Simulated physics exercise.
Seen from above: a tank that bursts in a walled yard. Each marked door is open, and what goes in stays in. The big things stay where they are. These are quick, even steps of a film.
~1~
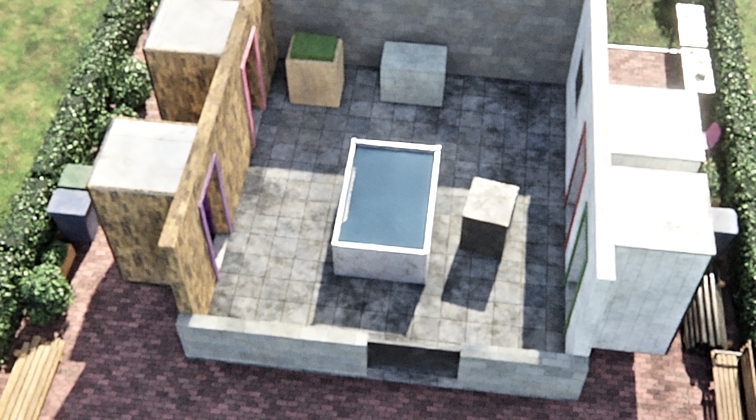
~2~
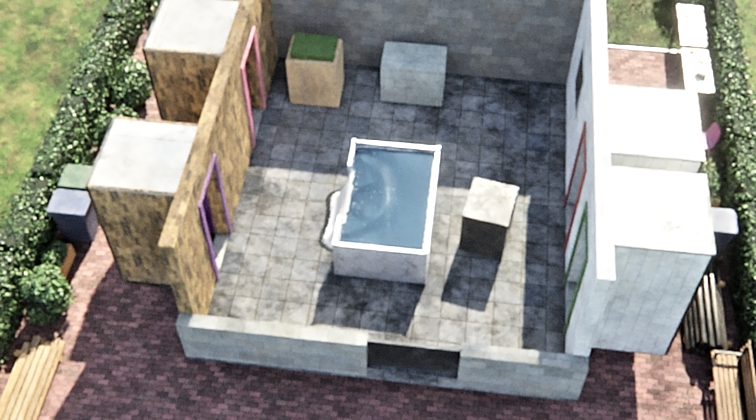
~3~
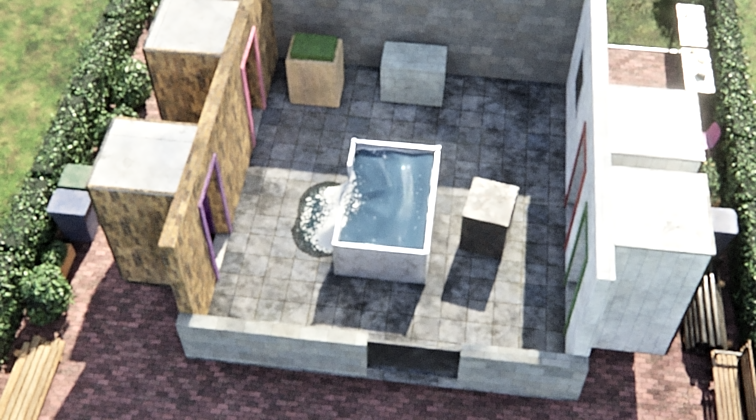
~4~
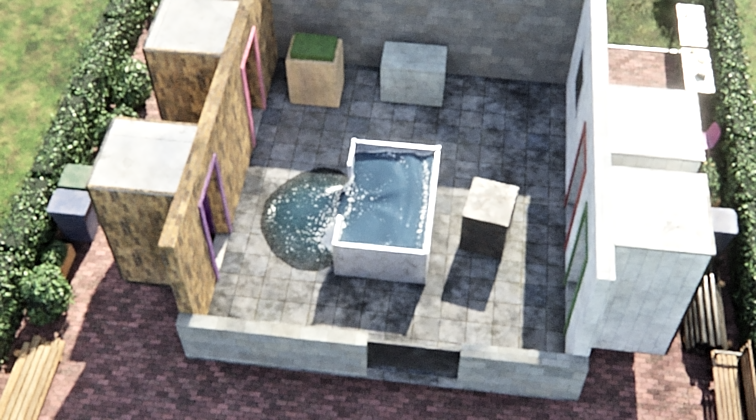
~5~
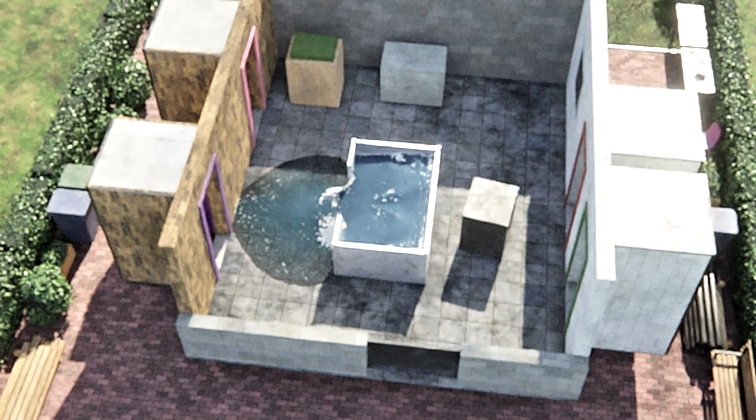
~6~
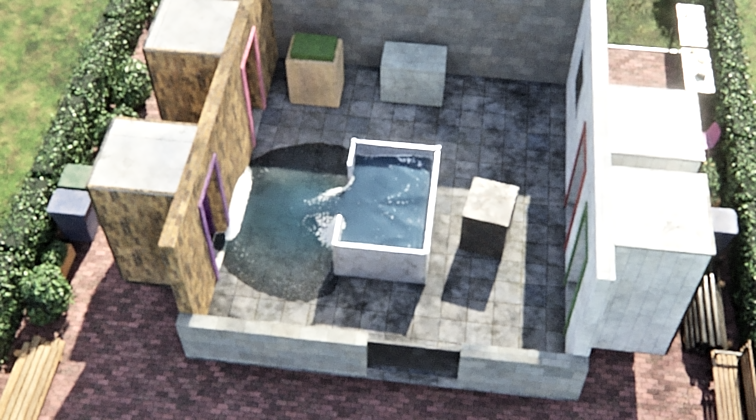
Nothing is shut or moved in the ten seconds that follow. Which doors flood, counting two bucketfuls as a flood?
One by one: The green door holds within the limit; the pink door floods; the purple door floods; the red door holds within the limit.
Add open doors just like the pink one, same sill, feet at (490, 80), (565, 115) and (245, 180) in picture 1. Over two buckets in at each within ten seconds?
In that order: Stays under, keeps below it, passes that mark.
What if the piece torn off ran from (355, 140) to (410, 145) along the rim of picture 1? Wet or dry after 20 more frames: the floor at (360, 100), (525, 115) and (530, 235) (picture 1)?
In that order: Under water, under water, no water.
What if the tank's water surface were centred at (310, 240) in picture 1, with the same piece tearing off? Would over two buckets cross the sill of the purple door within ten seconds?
In short: The purple one passes that mark.
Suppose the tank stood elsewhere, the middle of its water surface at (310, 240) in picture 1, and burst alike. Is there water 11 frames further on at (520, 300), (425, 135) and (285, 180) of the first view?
As listed: Free of water, dry, under water.
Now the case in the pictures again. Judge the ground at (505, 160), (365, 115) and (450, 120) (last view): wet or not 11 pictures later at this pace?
In turn: Not flooded, not flooded, no water.
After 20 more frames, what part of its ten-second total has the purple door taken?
Some 70 per cent.
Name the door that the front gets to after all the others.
Last comes the red door.
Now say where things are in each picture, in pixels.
In the first picture, the tank at (388, 197) is whole and still.
In the second picture, water pours out at (347, 210) and has run to (327, 247).
In the third picture, water pours out at (347, 212) and has run to (296, 235).
In the fourth picture, the front is at (265, 227), out from the gap at (347, 213).
In the fifth picture, water pours out at (347, 212) and has run to (234, 221).
In the sixth picture, the front is at (217, 242), out from the gap at (347, 212).
A moment on, water covers 25 % of the floor; the green door not reached, the pink door under two buckets in, the purple door far over two buckets in, the red door not reached.
Next, water covers 30 % of the floor; the green door not reached, the pink door over two buckets in, the purple door far over two buckets in, the red door not reached.
Then, water covers 55 % of the floor; the green door not reached, the pink door over two buckets in, the purple door far over two buckets in, the red door not reached.
Later, water covers 90 % of the floor; the green door wet at the sill, nothing in, the pink door over two buckets in, the purple door far over two buckets in, the red door wet at the sill, nothing in.
In the end, water covers 95 % of the floor; the green door wet at the sill, nothing in, the pink door far over two buckets in, the purple door far over two buckets in, the red door wet at the sill, nothing in.
